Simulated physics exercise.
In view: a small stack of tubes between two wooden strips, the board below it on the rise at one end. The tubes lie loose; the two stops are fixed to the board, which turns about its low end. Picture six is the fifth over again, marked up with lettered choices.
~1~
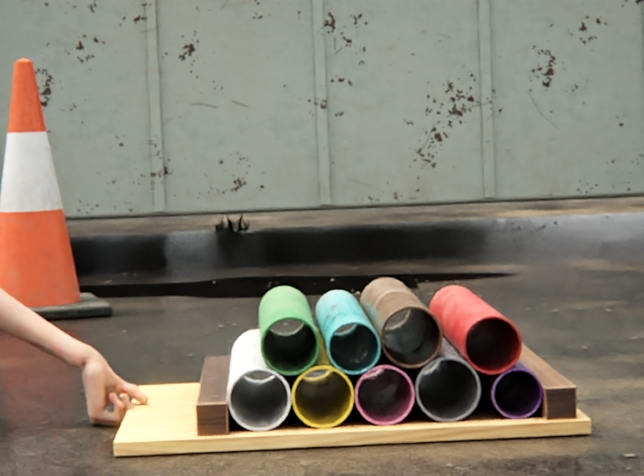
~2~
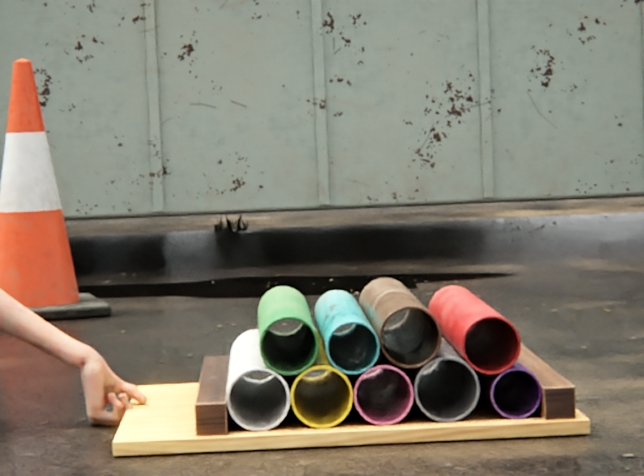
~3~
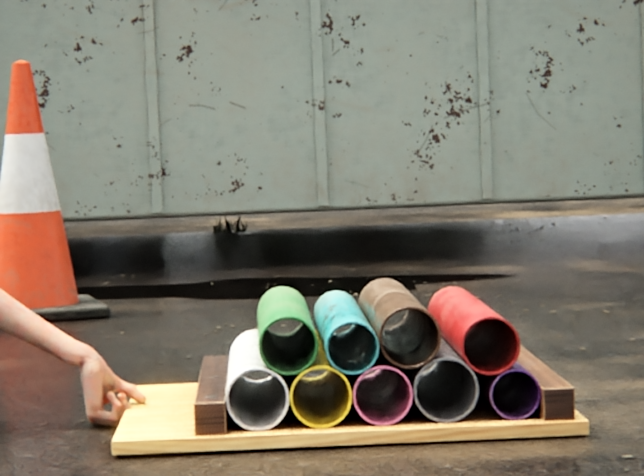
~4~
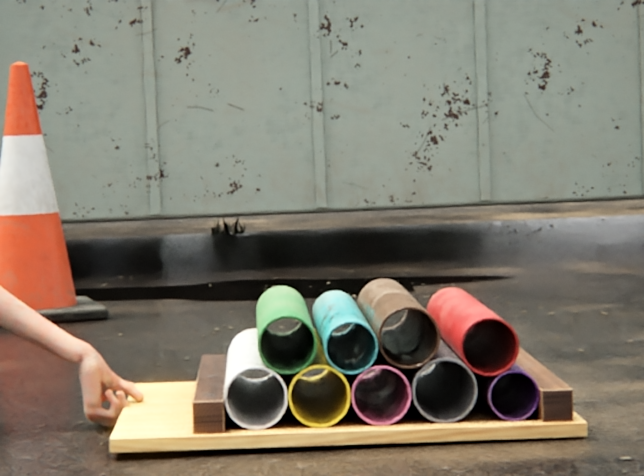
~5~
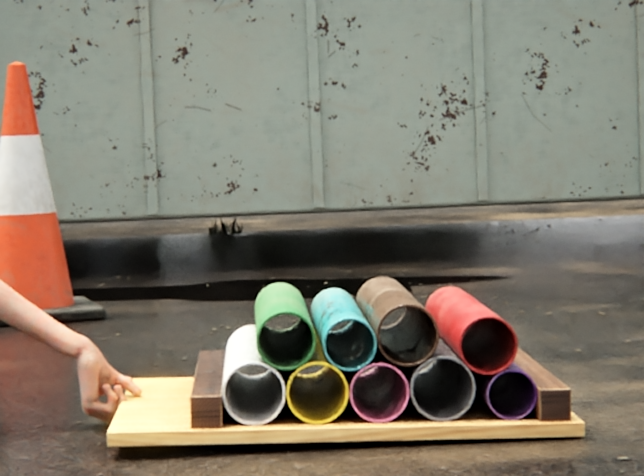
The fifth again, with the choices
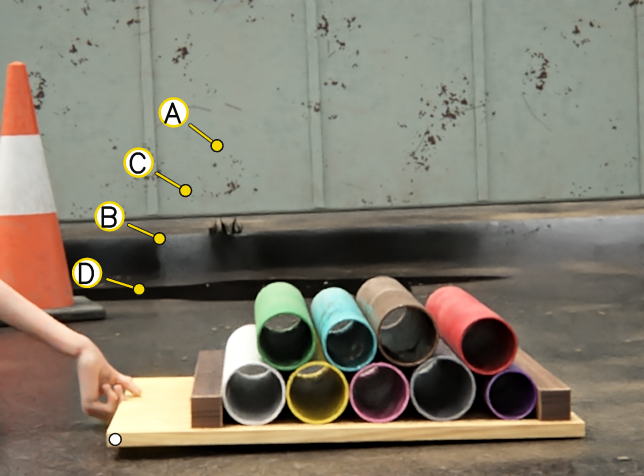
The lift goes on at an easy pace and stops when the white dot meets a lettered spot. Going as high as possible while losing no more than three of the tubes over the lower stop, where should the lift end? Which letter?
No higher than B.
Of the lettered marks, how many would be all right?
Two of them.
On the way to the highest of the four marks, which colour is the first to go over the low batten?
First is the red one.
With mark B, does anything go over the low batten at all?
At B: Yes.
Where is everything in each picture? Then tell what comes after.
Brown tube (412, 337); green tube (290, 346); board (344, 393), in the first frame.
Board (343, 393); white tube (258, 399), in the second frame.
Board (341, 393); white tube (257, 399); green tube (288, 346); red tube (491, 346), in the third frame.
Board (340, 393); white tube (256, 398); yellow tube (320, 396), in the fourth frame.
Board (337, 391); white tube (254, 394); yellow tube (317, 393), in the fifth frame.
On the marked copy, A at (217, 146); B at (159, 238); C at (186, 190); D at (139, 289); the white dot at (115, 440).
Following B. Soon after the start, board at 16°.
Later, board at 27°.
In the end, board at 27°, one over the low batten (red).
As for the rest, A four over the low batten (turquoise, red, brown, green); C four over the low batten (turquoise, red, brown, green); D one over the low batten (red).
